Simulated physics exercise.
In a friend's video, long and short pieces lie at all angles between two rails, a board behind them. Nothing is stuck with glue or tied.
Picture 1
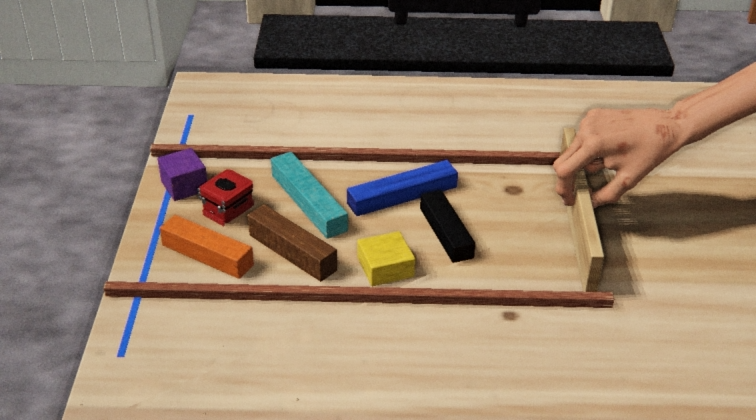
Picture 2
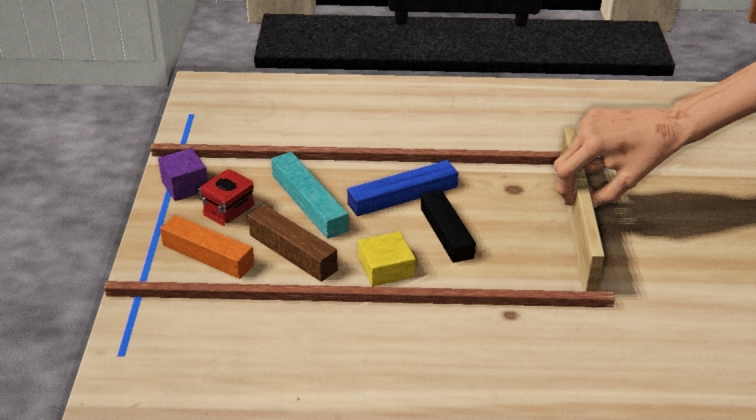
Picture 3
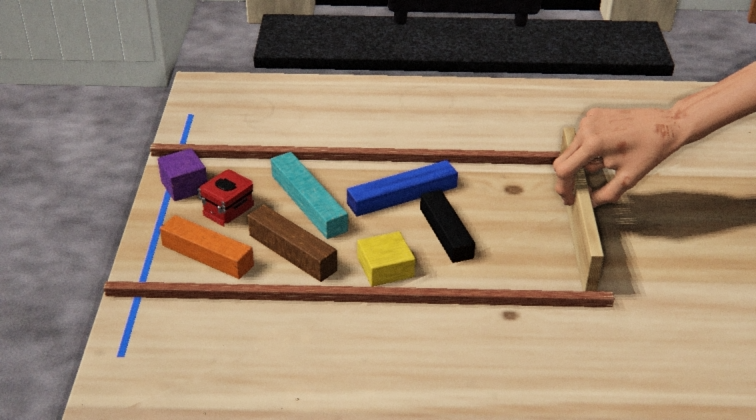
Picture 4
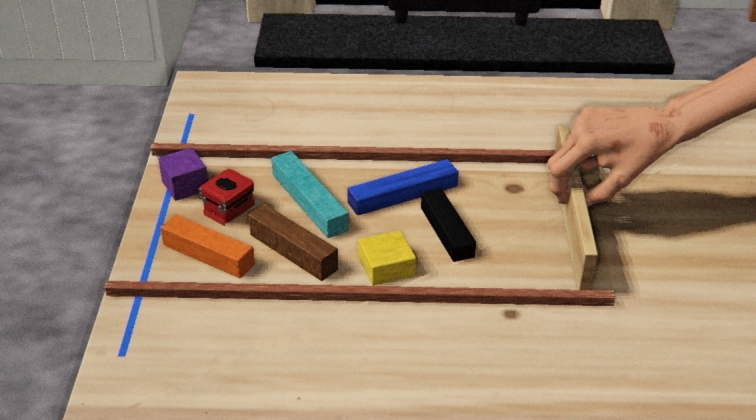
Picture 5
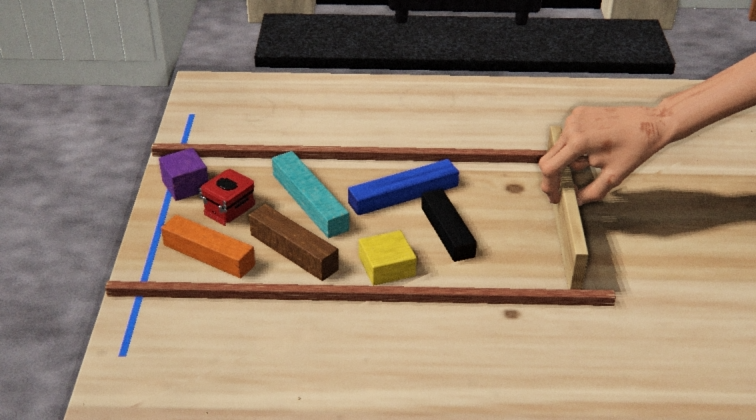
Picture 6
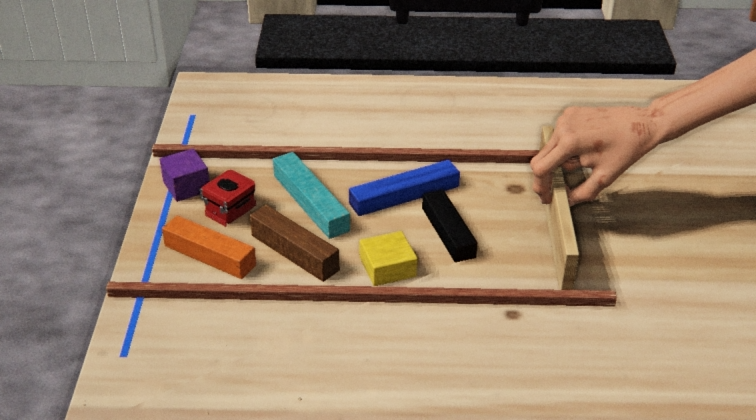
A hand at the right grips an upright wooden board on a pale wood table, seen from above at an angle, with a dark hearth slab behind. Between two reddish-brown rails lie purple, red, orange, turquoise, brown, blue, yellow and black pieces, with blue tape at the left. The board first stays still, then the hand slides it slightly left, while the pieces remain in place.
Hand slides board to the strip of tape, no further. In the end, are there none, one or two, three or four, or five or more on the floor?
In this one, a crowd of five or more spills over.
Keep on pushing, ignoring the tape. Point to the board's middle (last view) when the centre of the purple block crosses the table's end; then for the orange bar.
Approx. (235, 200) for the first, approx. (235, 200) for the second.
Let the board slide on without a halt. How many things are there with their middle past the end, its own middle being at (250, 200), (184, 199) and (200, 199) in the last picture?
Place by place: 0, 5 and 4.
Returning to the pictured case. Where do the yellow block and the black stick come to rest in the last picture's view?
Reading them off: First (123, 265); then (150, 215).
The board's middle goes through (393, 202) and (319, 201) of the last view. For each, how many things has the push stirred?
Answer - first 6, then 7.
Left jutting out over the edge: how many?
It comes to 1.
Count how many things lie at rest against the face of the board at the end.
It touches 2.
A little later, none off yet; purple block at rest near (185, 175); orange bar at rest near (209, 247); red case at rest near (229, 197).
Next, none off yet; purple block at rest near (185, 175); orange bar shifted a little near (191, 251); red case shifted a little near (206, 202).
Later still, none off yet; purple block shifted about its own width near (132, 173); orange bar tilted a little near (104, 249); red case shifted well along near (127, 197).
When it is over, the number that fall off is five or more; down, blue stick, turquoise bar, brown bar, red case, orange bar and purple block.
